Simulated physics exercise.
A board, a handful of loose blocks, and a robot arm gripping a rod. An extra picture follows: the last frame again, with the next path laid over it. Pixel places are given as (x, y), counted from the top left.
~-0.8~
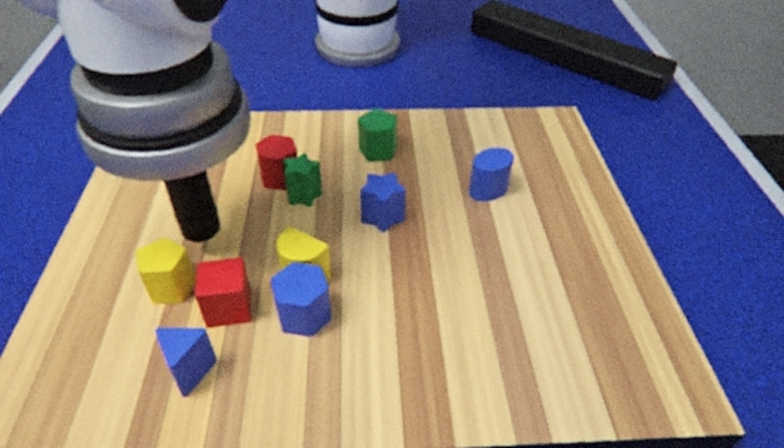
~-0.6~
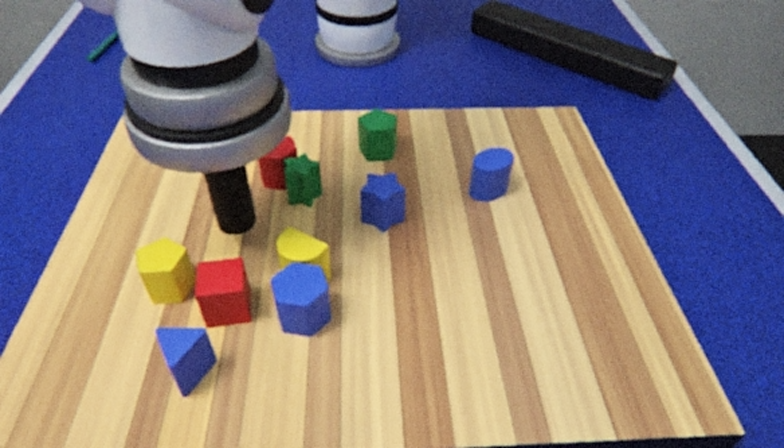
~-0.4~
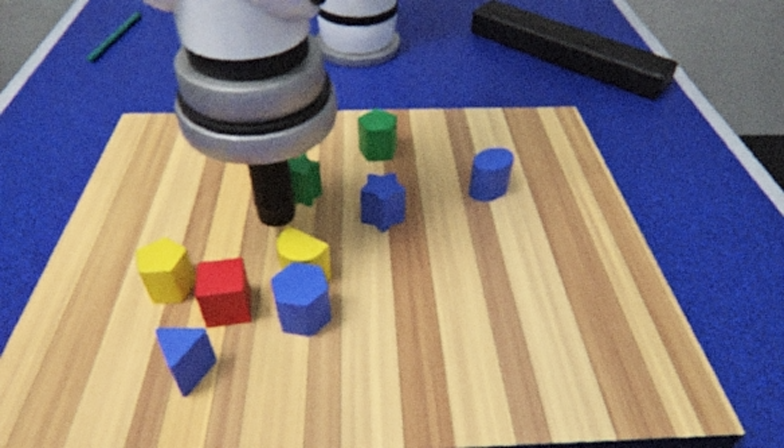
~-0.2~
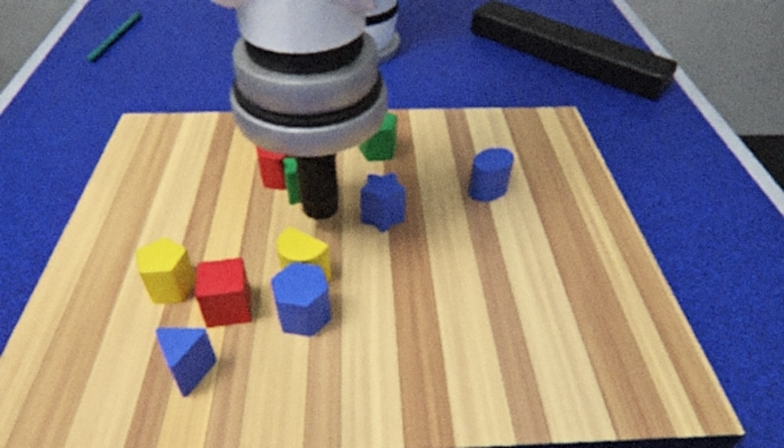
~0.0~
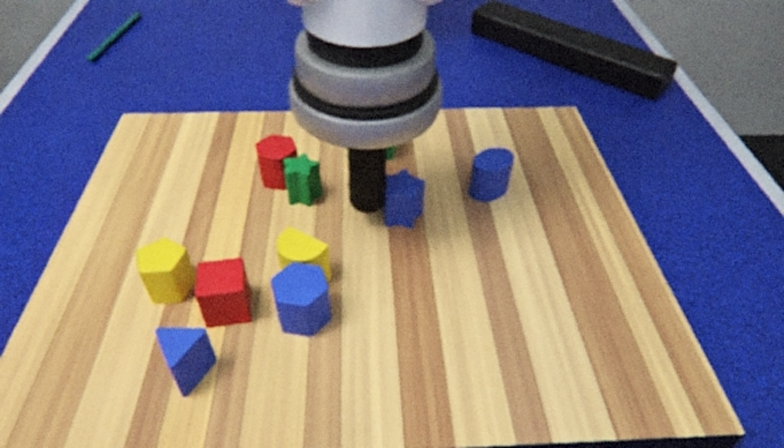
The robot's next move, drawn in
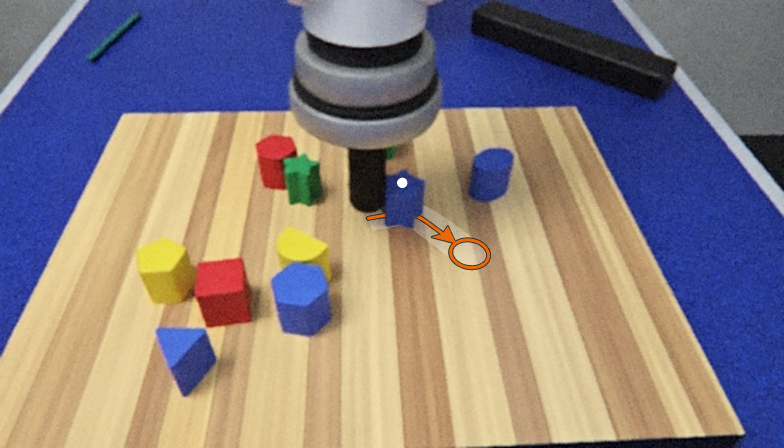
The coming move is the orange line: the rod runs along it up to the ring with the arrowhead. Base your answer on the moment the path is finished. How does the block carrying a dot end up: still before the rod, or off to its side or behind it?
I believe the block carrying a dot loses its place ahead of the rod and slips off.
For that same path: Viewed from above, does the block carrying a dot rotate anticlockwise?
Going by the path, yes.
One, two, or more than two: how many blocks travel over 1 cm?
Here I'd predict a lone block moving more than 1 cm.
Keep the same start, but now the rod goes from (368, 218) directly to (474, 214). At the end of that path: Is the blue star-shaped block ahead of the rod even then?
I'd say yes.
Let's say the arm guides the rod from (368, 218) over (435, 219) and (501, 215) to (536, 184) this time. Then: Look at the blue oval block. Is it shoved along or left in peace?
By the last moment, the blue oval block will have left its place.
The line goes from (368, 218) via (407, 214) and (439, 231), ending at (470, 253); the dot is on the blue star-shaped block.
What follows on the original path. One third of the way, rod at (409, 197); blue star-shaped block at (444, 179).
Two thirds of the way, rod at (442, 215); blue star-shaped block at (464, 181), turned 35° anticlockwise.
At the end, rod at (472, 237); green star-shaped block unmoved; blue star-shaped block at (465, 182), turned 40° anticlockwise.
